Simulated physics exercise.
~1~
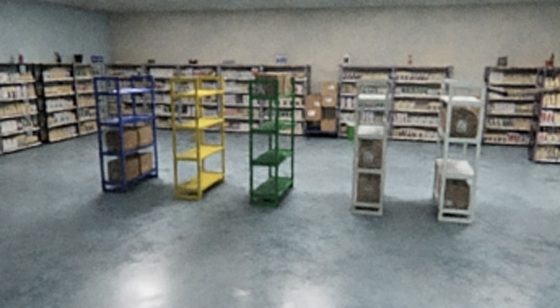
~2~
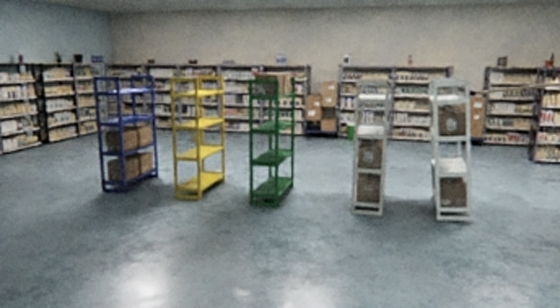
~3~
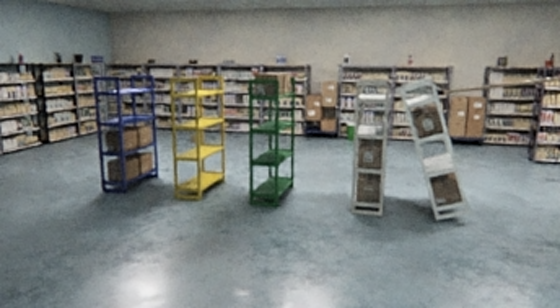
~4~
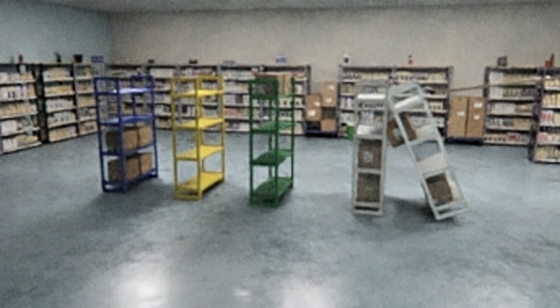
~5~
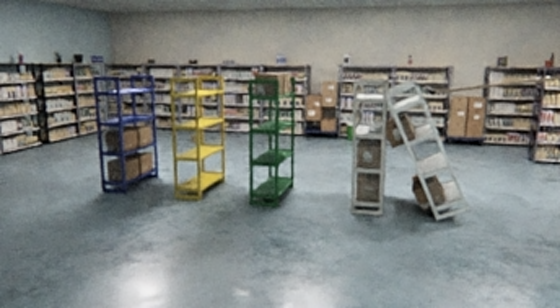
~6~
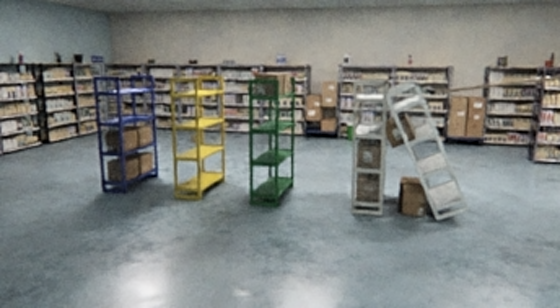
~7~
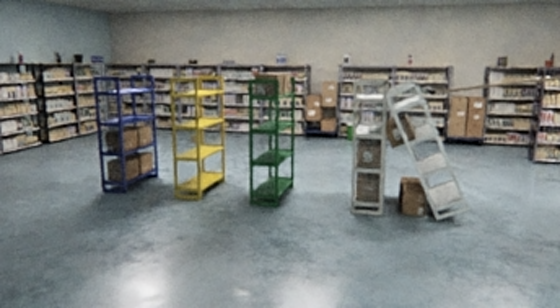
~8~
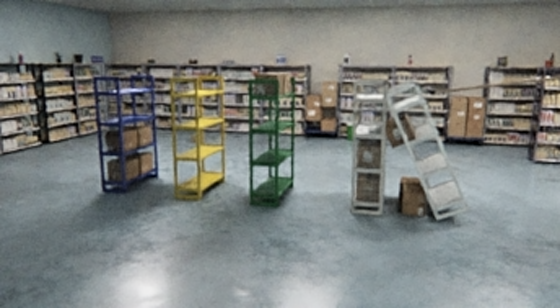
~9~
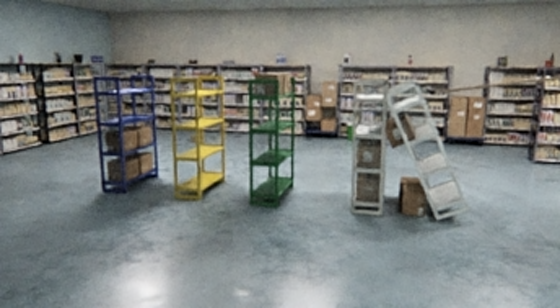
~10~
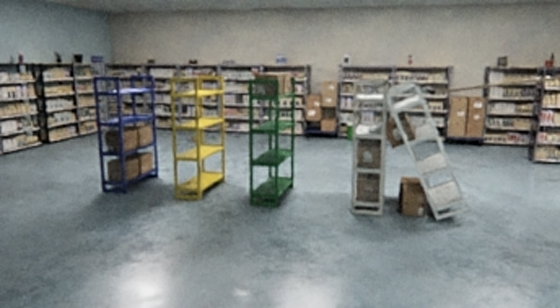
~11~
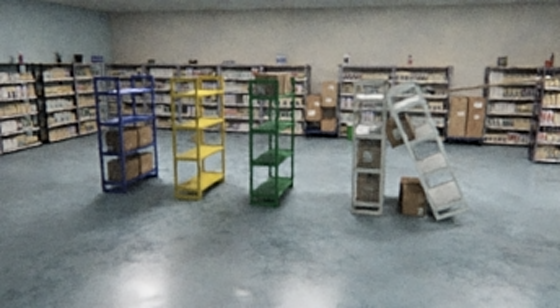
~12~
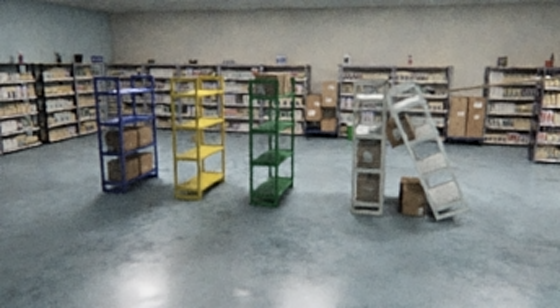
At the start, five open racks stand in a row on a shiny floor, blue, yellow, green and two pale grey ones, with stocked shelves along the walls behind. A thin pole at the right moves left near the top of the far-right grey rack, which begins to tip left. Its foot kicks up on the right as it leans further, until its top meets the neighbouring grey rack. A brown box shifts low between the two. The leaning rack then stays propped there at a slant, while the other four, including the yellow one, remain standing.
